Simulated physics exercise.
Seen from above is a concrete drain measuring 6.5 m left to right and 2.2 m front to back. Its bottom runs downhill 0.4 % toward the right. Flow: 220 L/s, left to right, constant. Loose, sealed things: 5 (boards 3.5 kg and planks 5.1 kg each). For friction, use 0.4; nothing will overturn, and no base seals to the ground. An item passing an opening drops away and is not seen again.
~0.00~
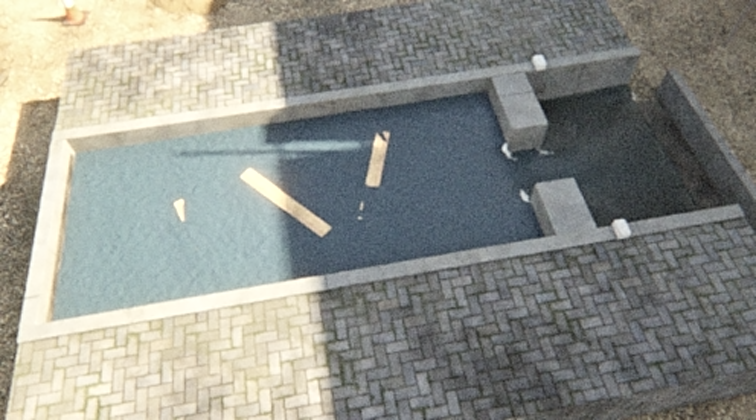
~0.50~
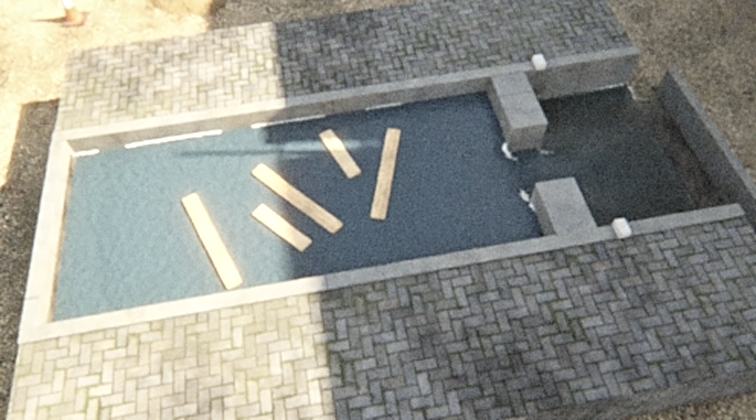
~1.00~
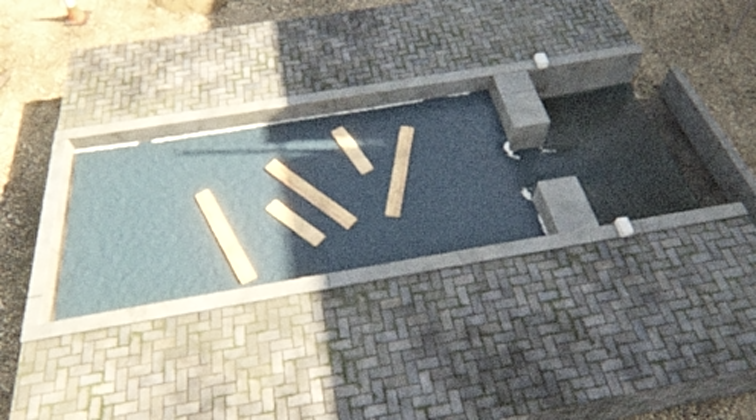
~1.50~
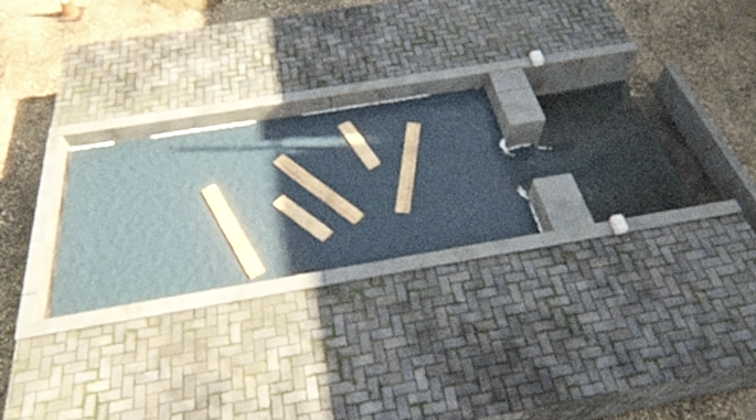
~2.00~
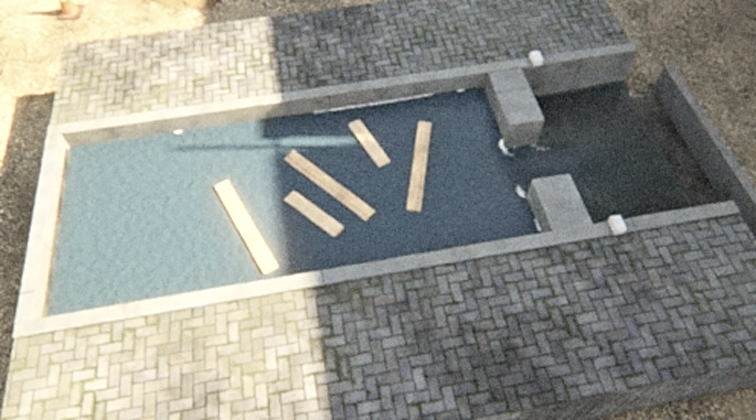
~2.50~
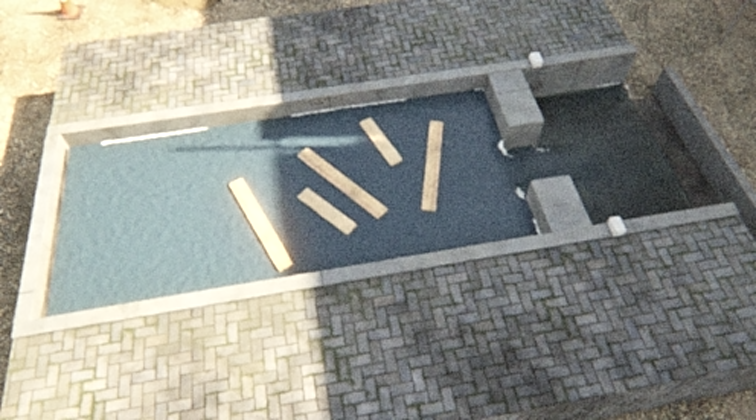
The video shows a rectangular channel of water set in grey paving, partly in shadow, where wooden planks come fully into view at the surface, and then five of them drift slowly to the right, keeping roughly the same spacing.
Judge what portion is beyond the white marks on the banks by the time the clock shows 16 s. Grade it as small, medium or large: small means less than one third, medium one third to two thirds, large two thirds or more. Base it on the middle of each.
I would call it small.
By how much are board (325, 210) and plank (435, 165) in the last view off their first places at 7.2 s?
200 cm, 140 cm.
After 3.5 s 0 of 5 are over the mark; 5 afloat.
After 7.2 s 0 of 5 are over the mark; 5 afloat.
After 12.0 s 0 of 5 are over the mark; 5 afloat.
After 16.0 s 0 of 5 are over the mark; 5 afloat.
